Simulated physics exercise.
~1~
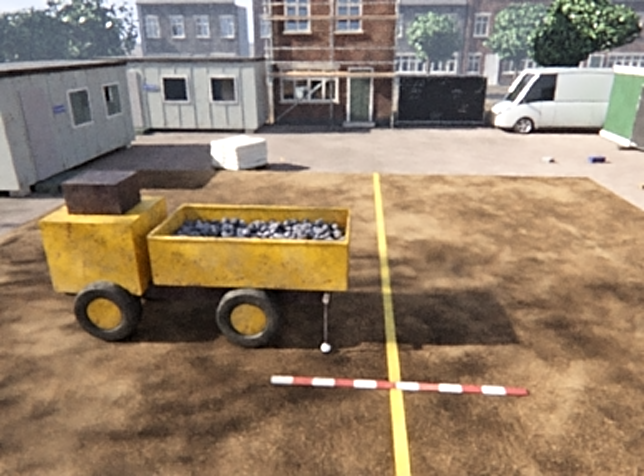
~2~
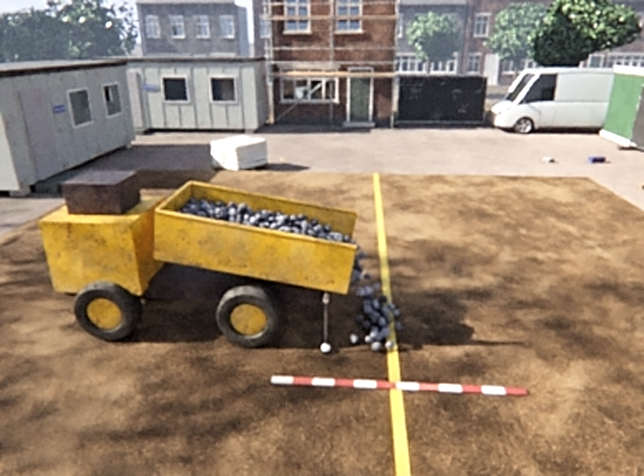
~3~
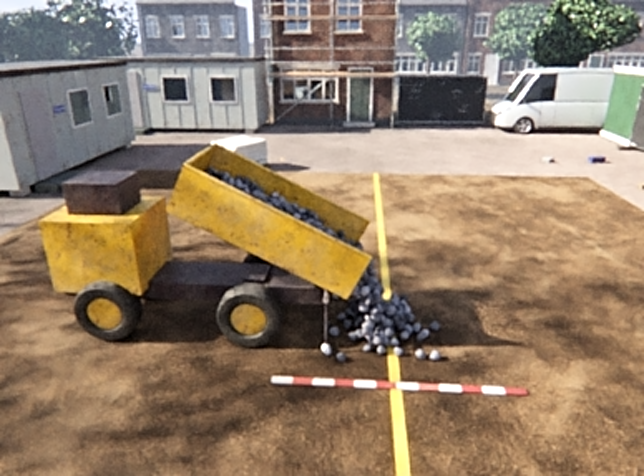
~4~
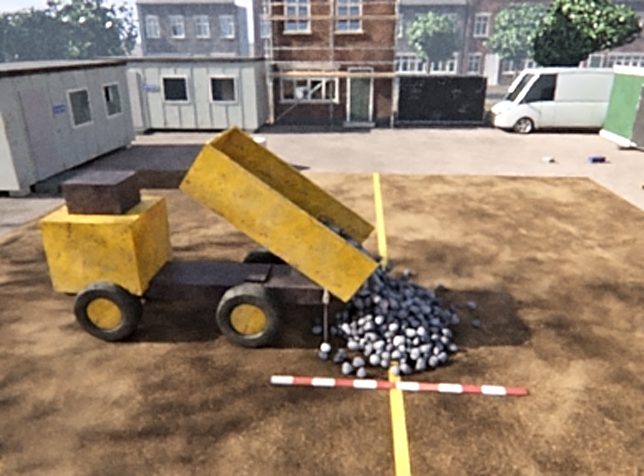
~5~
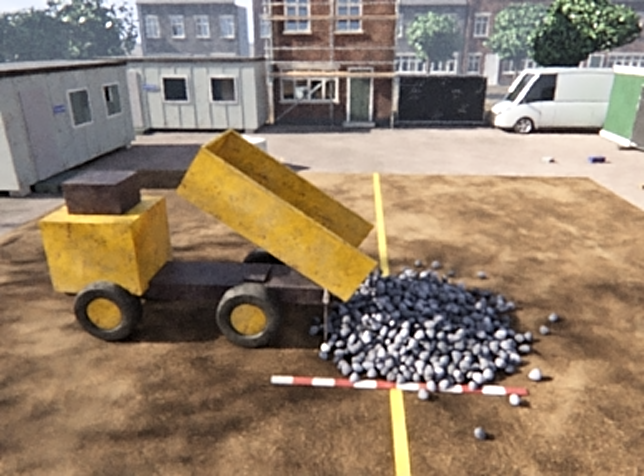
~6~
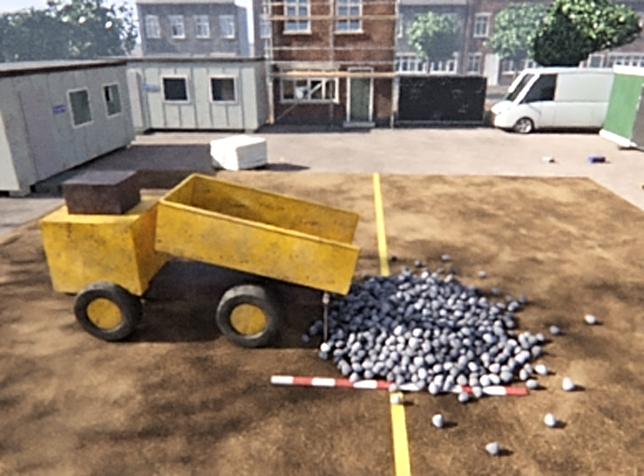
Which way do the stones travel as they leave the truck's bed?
They move to the right, sliding off the lower end of the bed and spreading across the yellow line.
